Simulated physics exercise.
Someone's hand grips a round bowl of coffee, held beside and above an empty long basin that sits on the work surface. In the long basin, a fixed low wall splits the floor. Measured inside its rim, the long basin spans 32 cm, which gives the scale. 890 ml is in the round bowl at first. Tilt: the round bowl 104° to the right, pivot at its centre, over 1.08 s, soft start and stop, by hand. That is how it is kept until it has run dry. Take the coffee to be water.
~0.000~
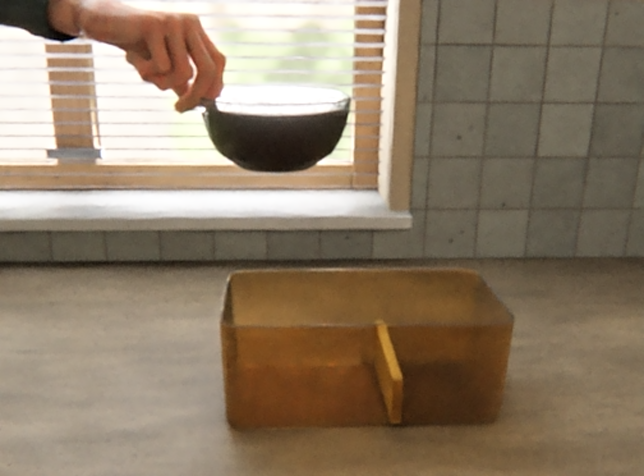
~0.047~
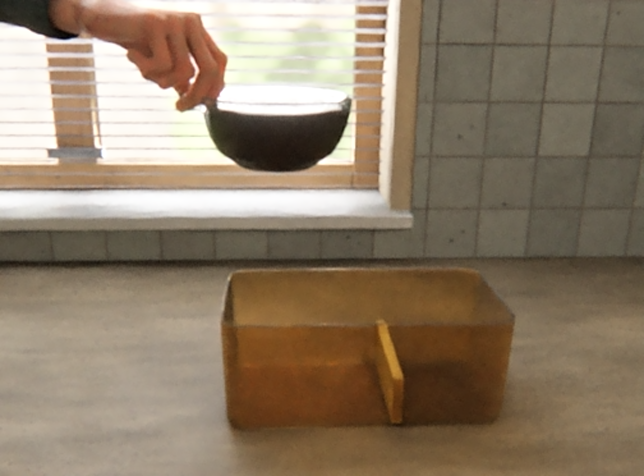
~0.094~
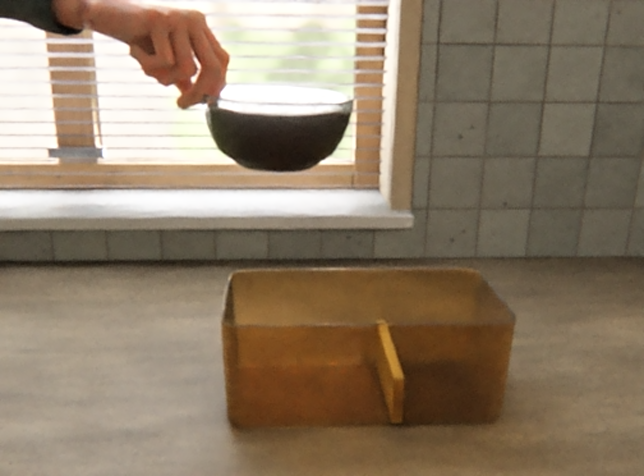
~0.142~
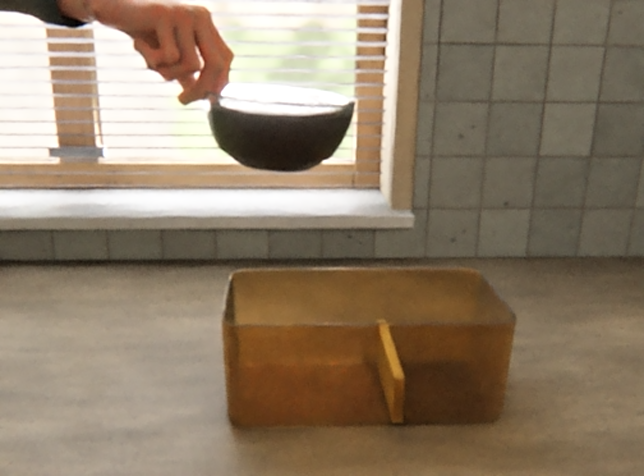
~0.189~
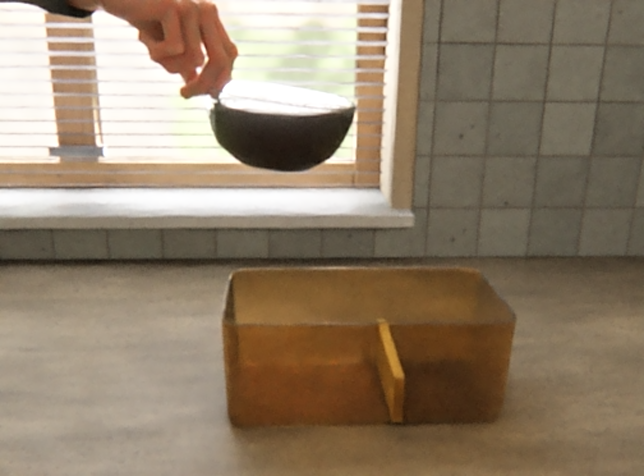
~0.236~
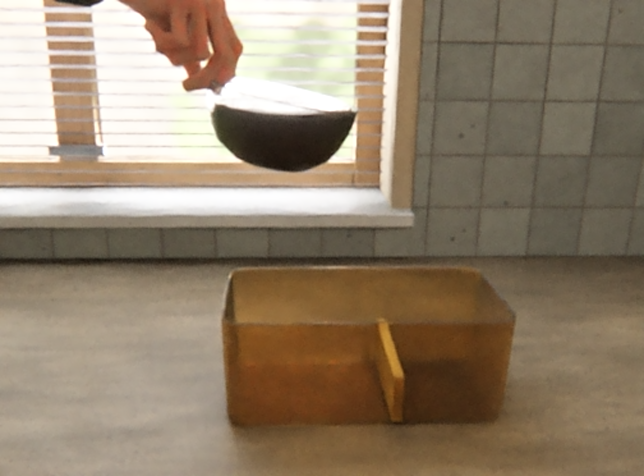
A kitchen work surface beneath a bright window with slatted blinds and grey wall tiles is seen from the front by a still camera. An empty, translucent amber long basin with a short upright divider sits on the counter, while a hand from the upper left holds a dark round bowl above it. The bowl stays level at first, then tilts gently to the right as the hand turns.
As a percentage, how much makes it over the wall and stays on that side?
Some 74 per cent makes it over and stays.
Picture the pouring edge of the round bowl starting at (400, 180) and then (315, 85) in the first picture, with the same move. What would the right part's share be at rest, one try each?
90 and 45 %.
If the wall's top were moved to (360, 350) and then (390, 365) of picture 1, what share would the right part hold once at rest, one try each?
Try 1: 85 %; try 2: 60 %.
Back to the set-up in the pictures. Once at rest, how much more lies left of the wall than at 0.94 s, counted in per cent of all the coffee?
Close to 12% of the whole.
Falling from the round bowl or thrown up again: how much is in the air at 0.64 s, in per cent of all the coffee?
Some 44 per cent, I reckon.
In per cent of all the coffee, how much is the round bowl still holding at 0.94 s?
Share remaining: Approx. 3 %.
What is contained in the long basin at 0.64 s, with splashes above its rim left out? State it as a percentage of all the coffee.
Around 14 percent.
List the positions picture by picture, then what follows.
In the first picture, it leans 0°; its right rim is at (350, 98); the coffee meets the walls at (203, 105) and (347, 106); the long basin's rim runs from (225, 298) to (496, 295); the wall's top is at (388, 348).
In the second picture, it leans 0°; its right rim is at (351, 98); the coffee meets the walls at (205, 104) and (347, 106).
In the third picture, it leans 2°; its right rim is at (352, 99); the coffee meets the walls at (206, 103) and (348, 106).
In the fourth picture, it leans 4°; its right rim is at (354, 102); the coffee meets the walls at (207, 102) and (350, 107).
In the fifth picture, it leans 8°; its right rim is at (355, 106); the coffee meets the walls at (210, 102) and (351, 108).
In the sixth picture, it leans 12°; its right rim is at (356, 111); the coffee meets the walls at (212, 101) and (353, 108).
After 0.64 s the tilt is 67° and 42 per cent is still to pour, 2 is left of the wall and 13 right of it.
After 0.94 s the tilt is 99° and 3 per cent is still to pour, 13 is left of the wall and 73 right of it.
After 1.24 s the tilt is 104° and 0 per cent is still to pour, 25 is left of the wall and 74 right of it.
After 1.58 s the tilt is 104° and 0 per cent is still to pour, 25 is left of the wall and 74 right of it.
In the end 25 per cent lies left of the wall, 74 right of it and 1 outside.
